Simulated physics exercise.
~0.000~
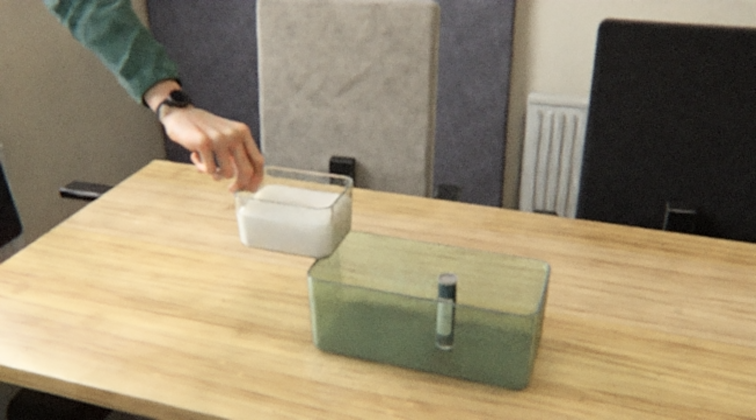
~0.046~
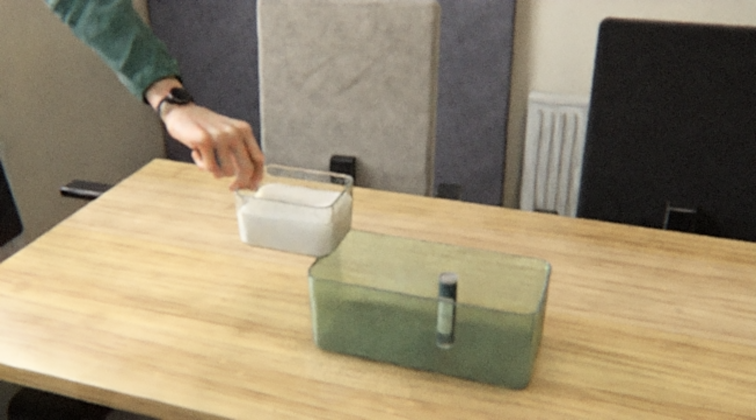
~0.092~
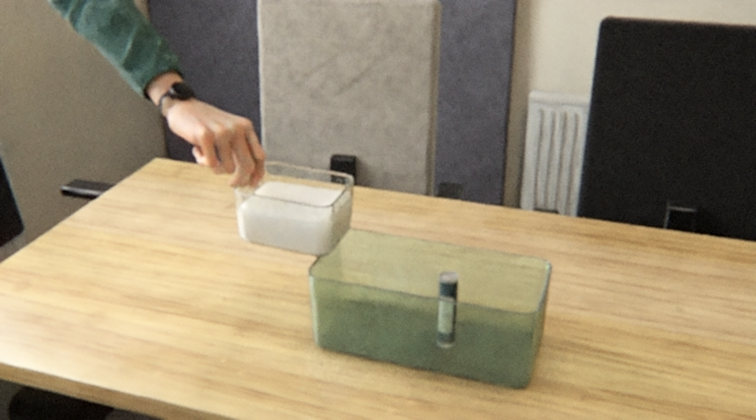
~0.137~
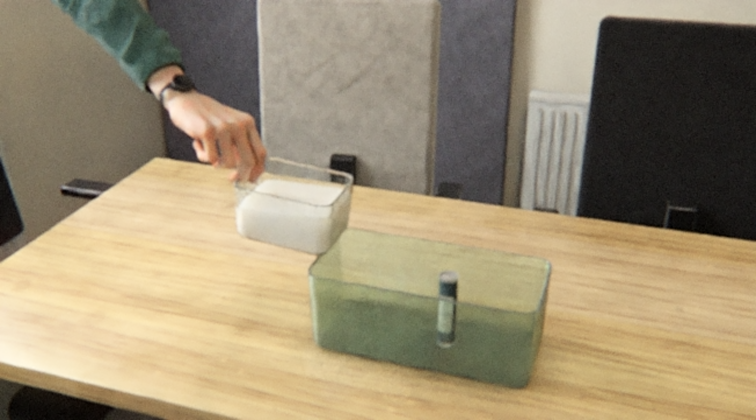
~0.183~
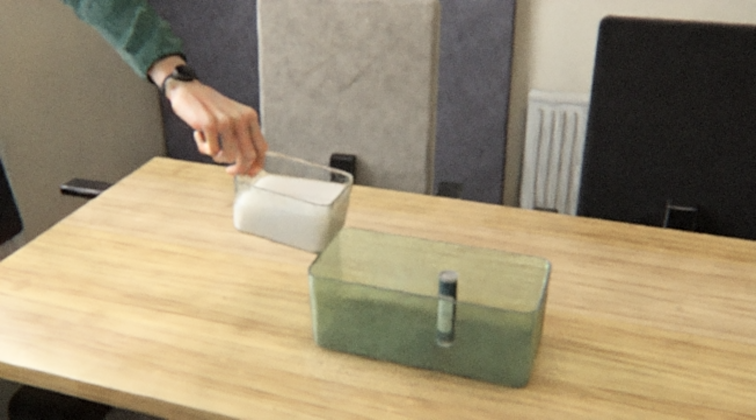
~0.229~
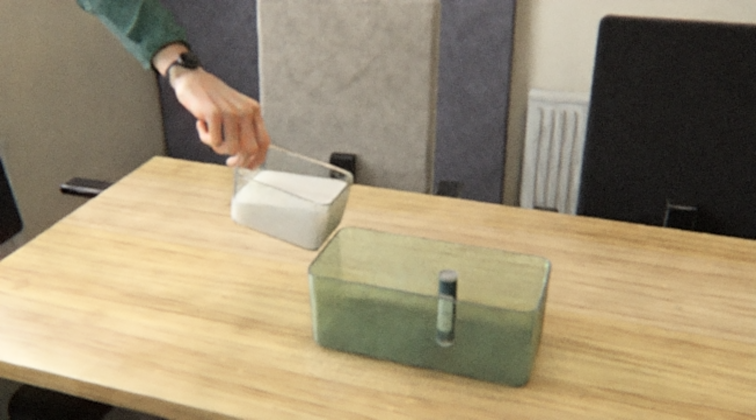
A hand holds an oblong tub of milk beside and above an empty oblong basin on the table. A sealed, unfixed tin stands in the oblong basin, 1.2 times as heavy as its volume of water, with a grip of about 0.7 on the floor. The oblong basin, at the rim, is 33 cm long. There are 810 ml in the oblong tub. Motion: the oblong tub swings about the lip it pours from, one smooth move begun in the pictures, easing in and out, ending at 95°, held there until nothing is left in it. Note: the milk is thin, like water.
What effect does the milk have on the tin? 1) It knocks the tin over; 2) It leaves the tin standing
It leaves the tin standing.
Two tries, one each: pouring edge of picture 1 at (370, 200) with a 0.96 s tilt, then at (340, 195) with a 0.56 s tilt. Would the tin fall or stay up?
First it tips over; then it tips over.
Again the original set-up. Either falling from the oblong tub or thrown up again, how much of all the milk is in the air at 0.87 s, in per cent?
Near 18 in a hundred.
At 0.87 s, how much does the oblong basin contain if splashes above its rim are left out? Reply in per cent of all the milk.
About 64 %.
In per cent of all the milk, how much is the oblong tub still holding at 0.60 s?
Roughly 72 %.
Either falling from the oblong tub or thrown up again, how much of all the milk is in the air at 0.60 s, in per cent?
Near 26 per cent at that moment.
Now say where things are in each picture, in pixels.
In the first picture, it leans 0°; its right rim is at (342, 195); the milk meets the walls at (254, 196) and (342, 209); the oblong basin's rim runs from (323, 253) to (544, 290); the tin's top is at (448, 281).
In the second picture, it leans 1°; its right rim is at (342, 194); the milk meets the walls at (254, 194) and (342, 208).
In the third picture, it leans 2°; its right rim is at (343, 193); the milk meets the walls at (254, 193) and (343, 205).
In the fourth picture, it leans 5°; its right rim is at (343, 193); the milk meets the walls at (253, 191) and (342, 203).
In the fifth picture, it leans 8°; its right rim is at (342, 192); the milk meets the walls at (252, 187) and (341, 199).
In the sixth picture, it leans 13°; its right rim is at (342, 192); the milk meets the walls at (249, 182) and (341, 196).
Then, 0.60 s in, the tilt is 65° and 71 per cent is still to pour; the tin stands where it began.
Then, 0.87 s in, the tilt is 93° and 17 per cent is still to pour; the tin stands where it began.
Then, 1.15 s in, the tilt is 95° and 3 per cent is still to pour; the tin stands where it began.
Then, 1.46 s in, the tilt is 95° and 0 per cent is still to pour; the tin stands where it began.
Finally, the tin stands where it began.
